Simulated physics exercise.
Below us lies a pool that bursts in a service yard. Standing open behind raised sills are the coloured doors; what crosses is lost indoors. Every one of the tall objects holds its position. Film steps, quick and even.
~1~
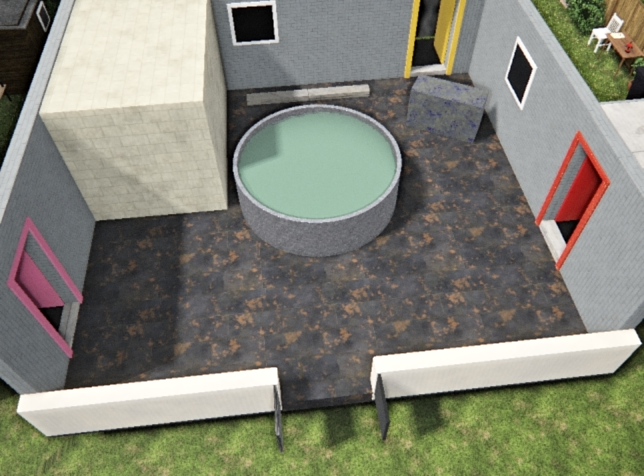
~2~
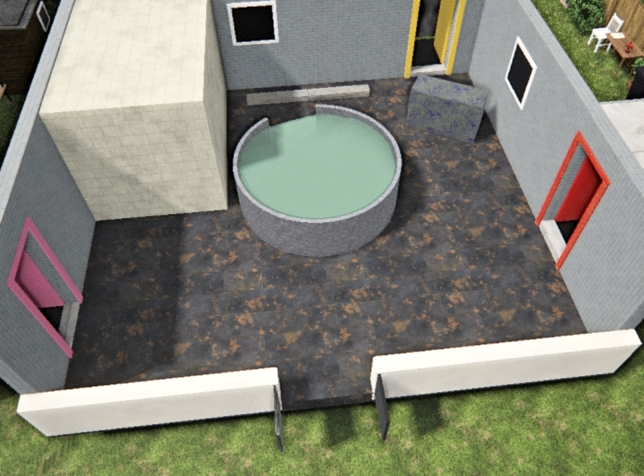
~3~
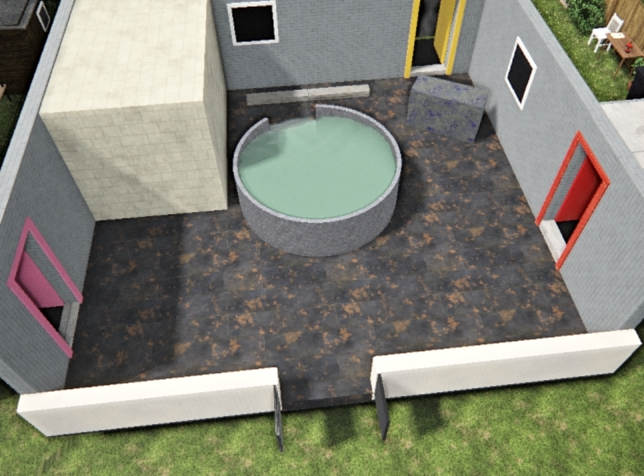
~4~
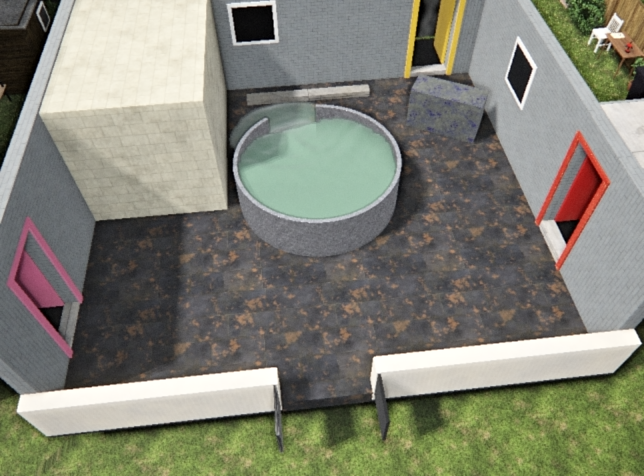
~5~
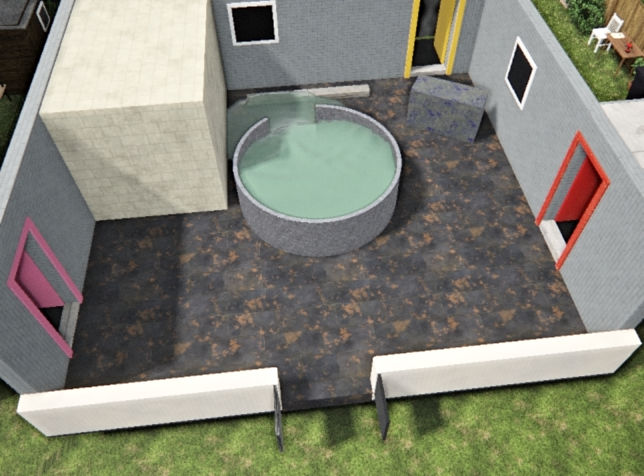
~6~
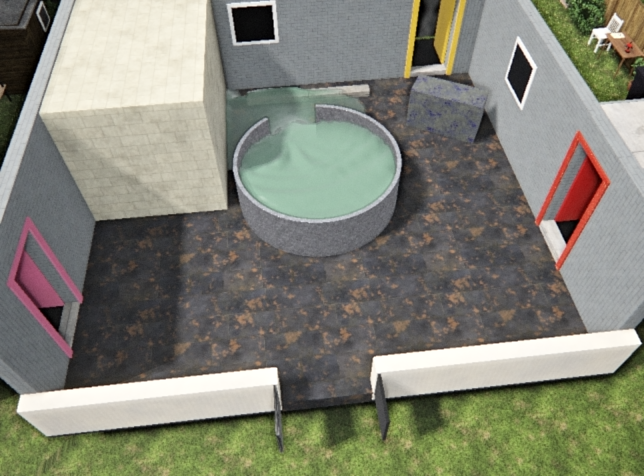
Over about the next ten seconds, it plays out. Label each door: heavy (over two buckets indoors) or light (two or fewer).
Yellow door - heavy; red door - light; pink door - light.
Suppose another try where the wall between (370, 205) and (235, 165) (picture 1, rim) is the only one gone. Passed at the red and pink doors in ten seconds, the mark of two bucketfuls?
Red remains within limit and pink tops the threshold.
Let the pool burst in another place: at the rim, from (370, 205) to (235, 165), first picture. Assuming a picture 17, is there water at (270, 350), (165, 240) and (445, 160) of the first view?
In turn: Swamped, swamped, untouched.
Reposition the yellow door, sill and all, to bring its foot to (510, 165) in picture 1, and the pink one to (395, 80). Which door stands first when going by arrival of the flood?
The flood hits the pink-painted one before any other door.
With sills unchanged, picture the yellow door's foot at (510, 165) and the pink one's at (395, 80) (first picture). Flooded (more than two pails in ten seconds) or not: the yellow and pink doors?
Door yellow keeps within limits, while door pink breaks the limit.
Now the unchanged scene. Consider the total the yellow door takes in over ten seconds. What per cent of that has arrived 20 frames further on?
Estimate: Roughly 0 %.
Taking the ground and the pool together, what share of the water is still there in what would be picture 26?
My reading is around 100 percent.
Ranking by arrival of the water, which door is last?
It's the one in pink.
A moment on, water covers 15 % of the floor; the yellow door not reached, the red door not reached, the pink door not reached.
Next, water covers 25 % of the floor; the yellow door wet at the sill, nothing in, the red door not reached, the pink door not reached.
Then, water covers 35 % of the floor; the yellow door wet at the sill, nothing in, the red door not reached, the pink door not reached.
Later, water covers 80 % of the floor; the yellow door far over two buckets in, the red door wet at the sill, nothing in, the pink door wet at the sill, nothing in.
In the end, water covers 95 % of the floor; the yellow door far over two buckets in, the red door wet at the sill, nothing in, the pink door wet at the sill, nothing in.
